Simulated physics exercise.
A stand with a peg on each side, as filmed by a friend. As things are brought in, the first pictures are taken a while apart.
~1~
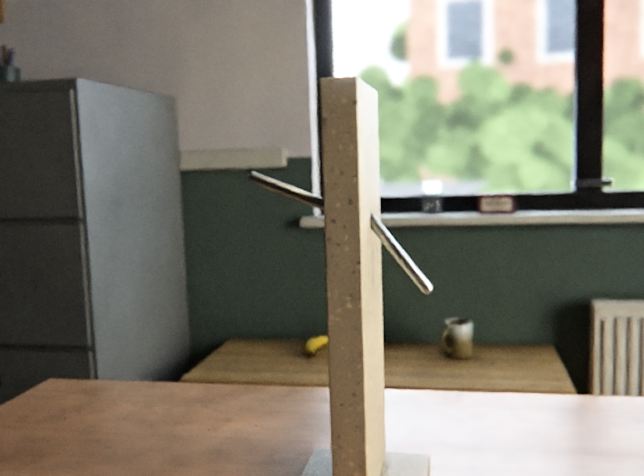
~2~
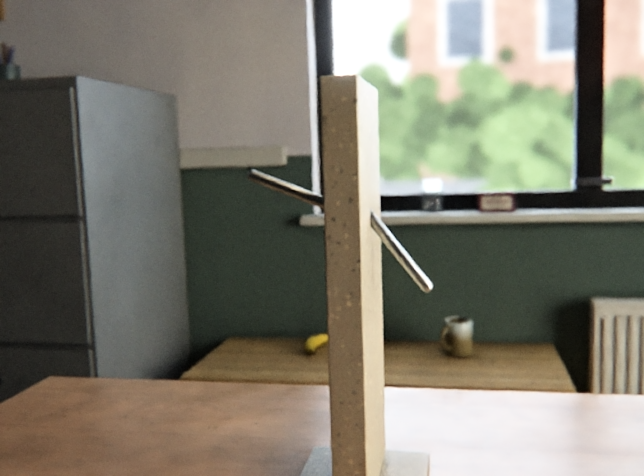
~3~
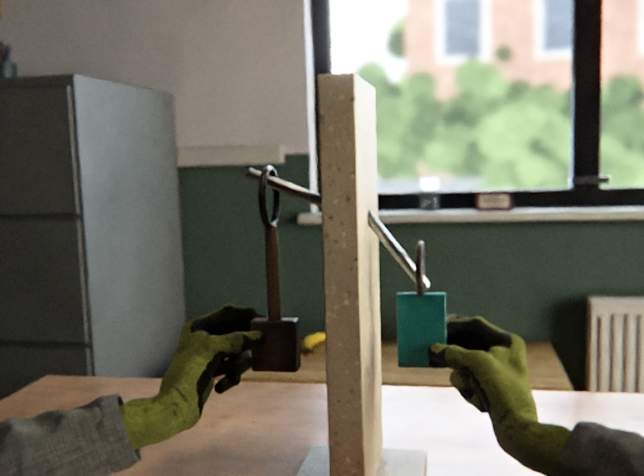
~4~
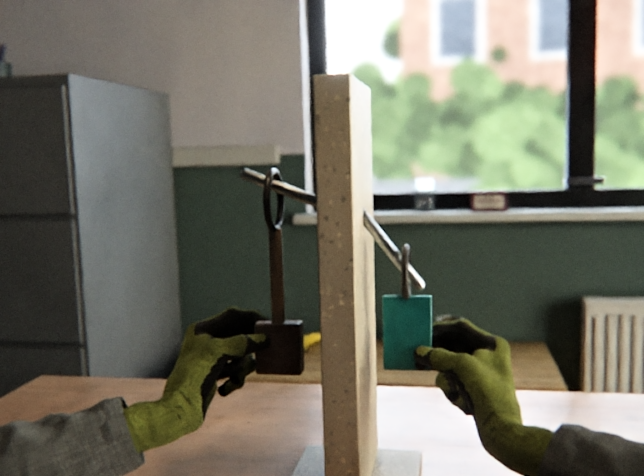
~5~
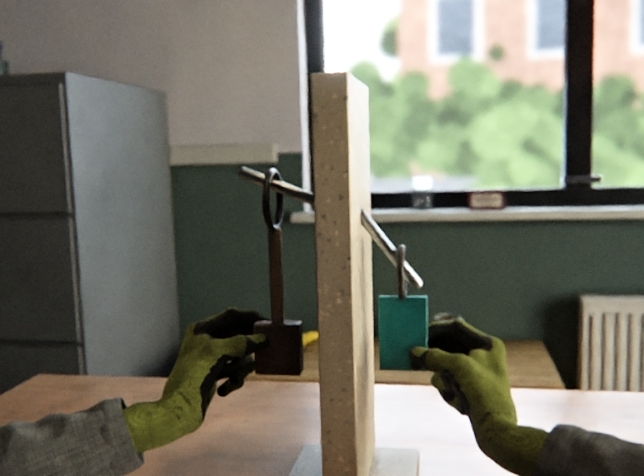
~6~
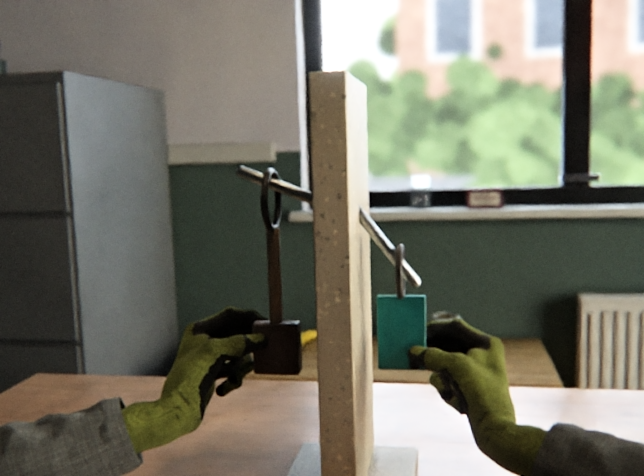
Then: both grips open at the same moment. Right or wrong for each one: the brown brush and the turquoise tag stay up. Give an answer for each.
Judgement: The brown brush right; the turquoise tag wrong.
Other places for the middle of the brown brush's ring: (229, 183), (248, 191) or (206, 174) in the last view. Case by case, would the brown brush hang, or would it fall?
So, the first time it ends up lower down, the second time it stays put, and the third time it ends up lower down.
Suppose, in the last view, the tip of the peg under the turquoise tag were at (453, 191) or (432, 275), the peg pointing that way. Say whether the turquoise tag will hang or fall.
Taking the tries in order, the turquoise tag is held, then it is not held.
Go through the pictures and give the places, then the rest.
The first frame shows peg stand (342, 296).
The second frame shows peg stand (342, 294).
The third frame shows still on the way; brown brush (273, 269); peg stand (340, 292).
The fourth frame shows still on the way; turquoise tag (407, 307); peg stand (335, 293).
The fifth frame shows still on the way; brown brush (276, 271); peg stand (332, 291).
The sixth frame shows in place, still held; brown brush (274, 271); turquoise tag (401, 306); peg stand (331, 290).
Then, 0.16 s past the last view, brown brush at rest near (274, 273); turquoise tag leaning 26° off how it started near (417, 356).
Then, 0.26 s past the last view, brown brush at rest near (274, 273); turquoise tag in the air near (457, 433).
Then, 0.36 s past the last view, brown brush at rest near (274, 273); turquoise tag come down near (500, 472).
Finally, the brown brush stays on its peg, near (274, 273); the turquoise tag falls off.
